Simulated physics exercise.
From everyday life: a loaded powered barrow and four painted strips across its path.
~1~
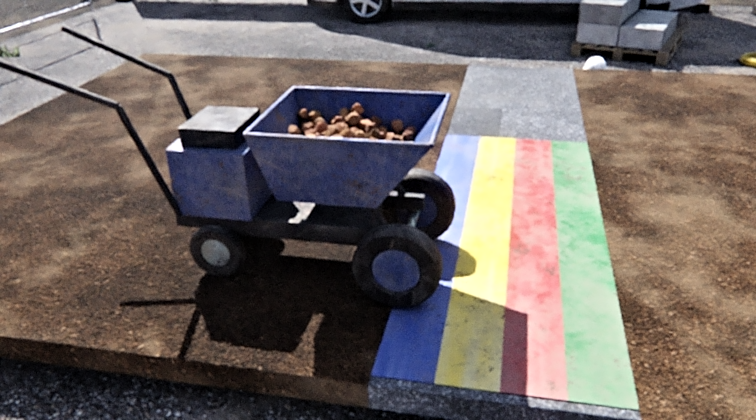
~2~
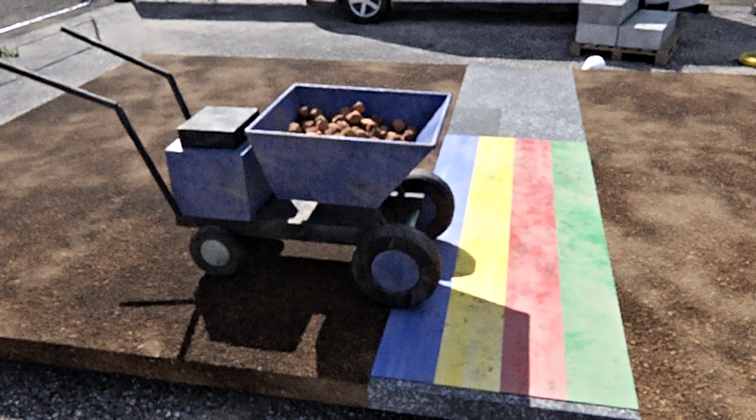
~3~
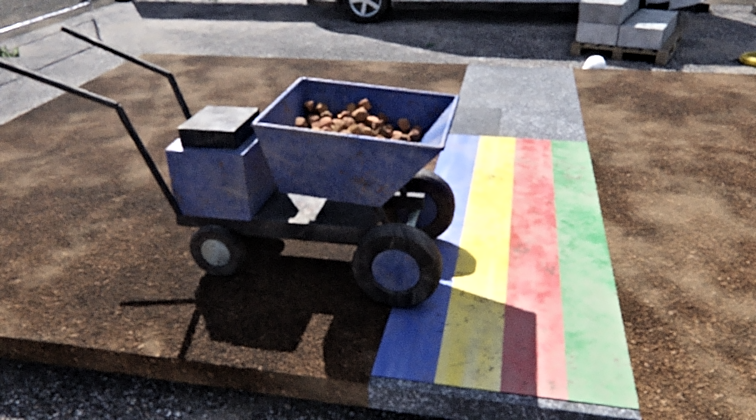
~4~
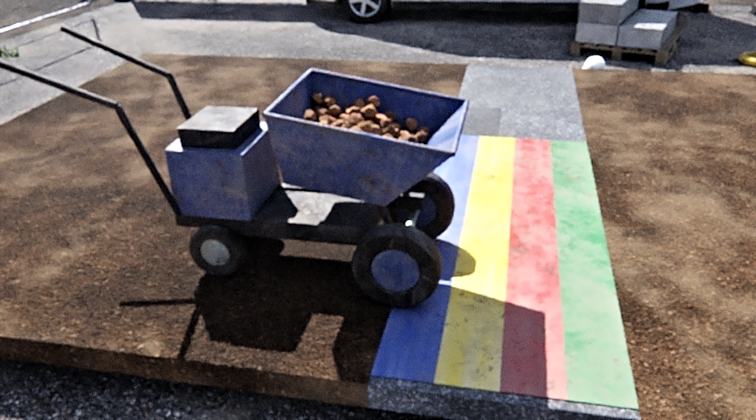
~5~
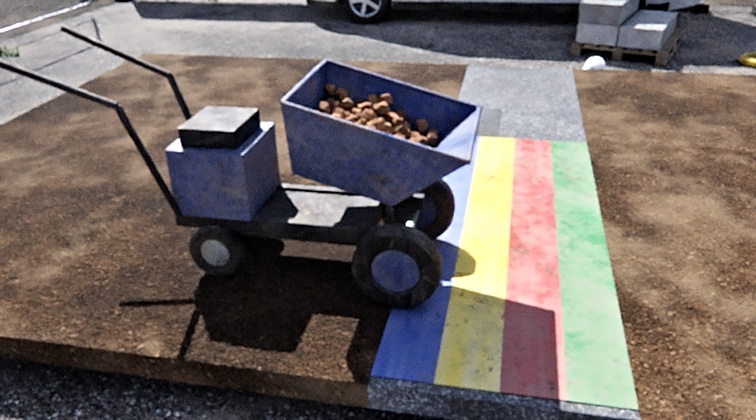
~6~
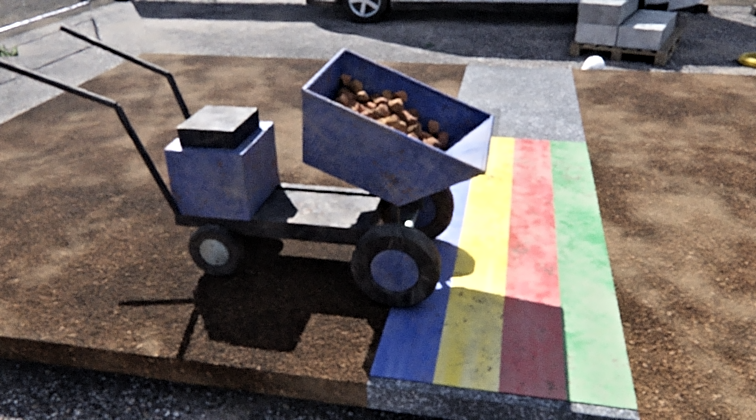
In this clip, a blue powered barrow loaded with brown clay clods stands beside blue, yellow, red and green painted strips, and its skip gradually tilts toward the right, its rear rising while the wheels stay in place.
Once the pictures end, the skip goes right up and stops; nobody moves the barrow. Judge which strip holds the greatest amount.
Greatest amount: The green strip.
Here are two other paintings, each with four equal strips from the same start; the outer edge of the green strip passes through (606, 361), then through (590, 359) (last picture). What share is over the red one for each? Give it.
I'd say some 10 % for the first and some 0 % for the second.
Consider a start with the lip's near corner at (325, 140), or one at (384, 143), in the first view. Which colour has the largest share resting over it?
First: The yellow one; second: The red one.
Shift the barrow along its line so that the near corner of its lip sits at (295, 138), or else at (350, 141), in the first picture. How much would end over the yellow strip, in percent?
Roughly 30 and 30 percent respectively.
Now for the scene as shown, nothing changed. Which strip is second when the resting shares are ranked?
Second: Red.
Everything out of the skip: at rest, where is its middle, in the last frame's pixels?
Near (582, 279).
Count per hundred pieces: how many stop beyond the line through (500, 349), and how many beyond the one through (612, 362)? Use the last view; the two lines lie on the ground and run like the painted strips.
I reckon some 80 per cent and some 30 per cent.
Soon after the last picture, skip tipped steeply; all in the skip.
A little later, skip tipped right over; most in the skip; a small part over the red strip; a small part over the green strip; a stray few falling.
Later still, skip tipped right over; about a quarter in the skip; about a quarter over the red strip; about half over the green strip; a small part off the paint.
At rest, skip tipped right over; about a quarter in the skip; none over the blue strip; none over the yellow strip; about a quarter over the red strip; about half over the green strip; about a quarter off the paint.
